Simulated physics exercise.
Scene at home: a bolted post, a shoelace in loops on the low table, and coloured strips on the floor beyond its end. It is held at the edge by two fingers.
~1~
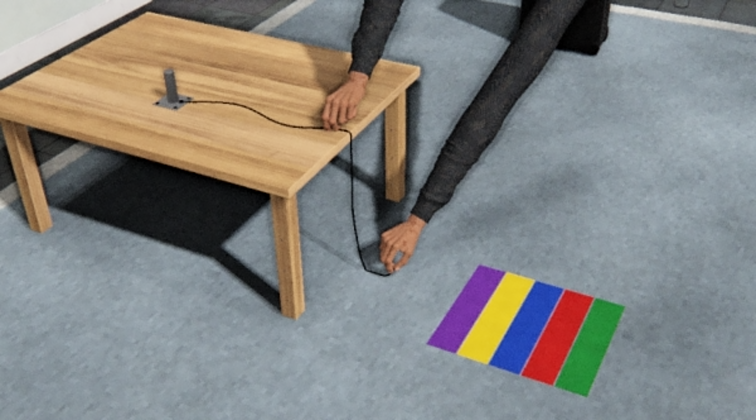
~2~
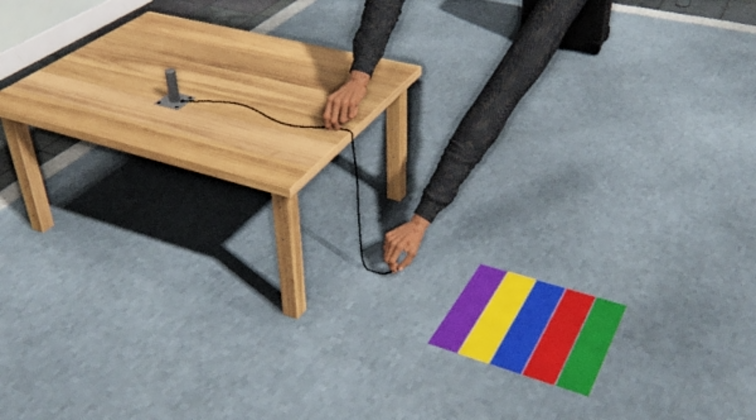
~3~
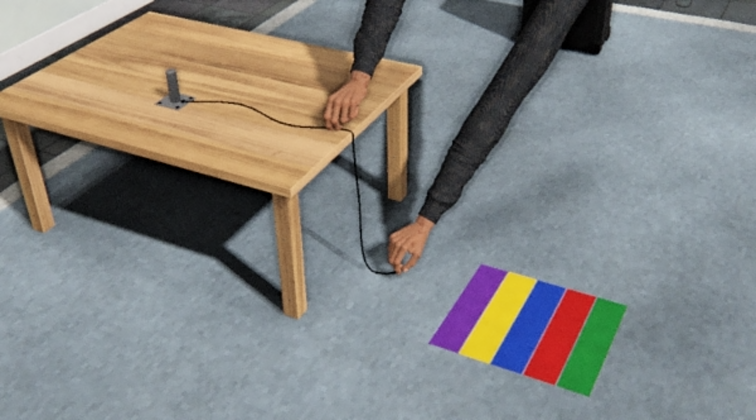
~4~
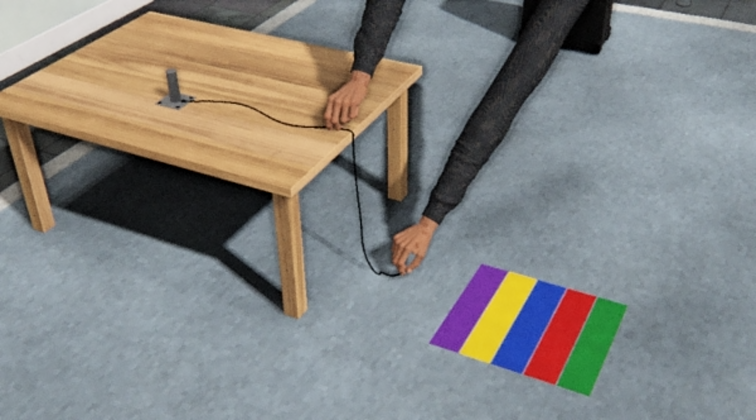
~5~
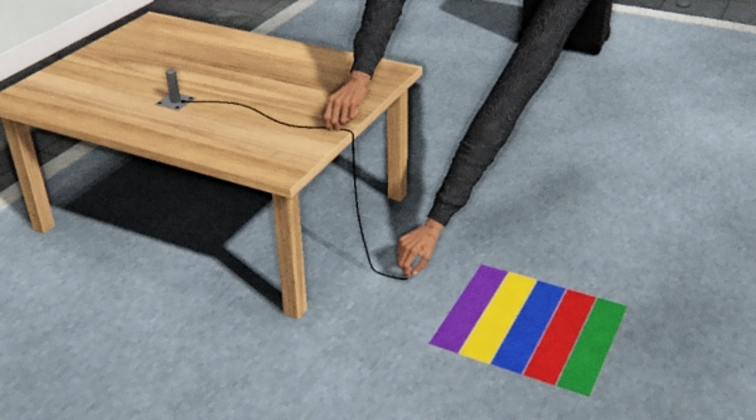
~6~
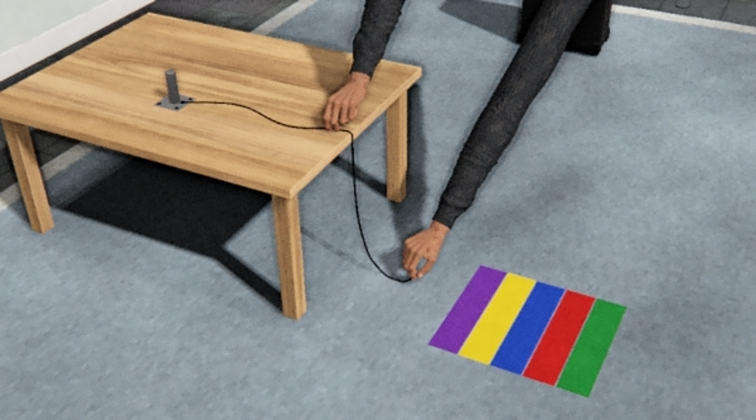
At first, one hand presses a thin dark cord at the edge of a low wooden table while the other holds its hanging end near the floor. The lower hand then slowly draws the end a short way right, toward the coloured strips, while the upper hand stays still.
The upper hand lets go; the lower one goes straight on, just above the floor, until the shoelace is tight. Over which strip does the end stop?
Over the yellow strip.
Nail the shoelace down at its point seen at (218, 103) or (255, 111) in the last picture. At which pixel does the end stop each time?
It ends up at (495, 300) the first time and at (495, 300) the second time.
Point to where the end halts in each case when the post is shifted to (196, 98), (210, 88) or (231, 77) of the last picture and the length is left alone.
The first try gives (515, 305), the second (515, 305) and the third (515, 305).
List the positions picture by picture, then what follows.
In the first picture, end (393, 269); purple (451, 333); yellow (481, 343); blue (513, 353); red (545, 363); green (578, 374).
In the second picture, end (397, 269); shoelace through (210, 101) (261, 113) (314, 127) (355, 158) (358, 209) (363, 260).
In the third picture, end (402, 270).
In the fourth picture, end (405, 271); shoelace through (211, 101) (262, 113) (315, 127) (354, 157) (360, 209) (367, 261).
In the fifth picture, end (411, 273).
In the sixth picture, end (416, 276); shoelace through (210, 102) (261, 114) (314, 129) (353, 158) (357, 209) (374, 262).
Soon after, end near (441, 283); short of the strips.
Then, end near (478, 294); over purple.
At full stretch, end near (500, 301); over yellow. It gets as far as the yellow strip.
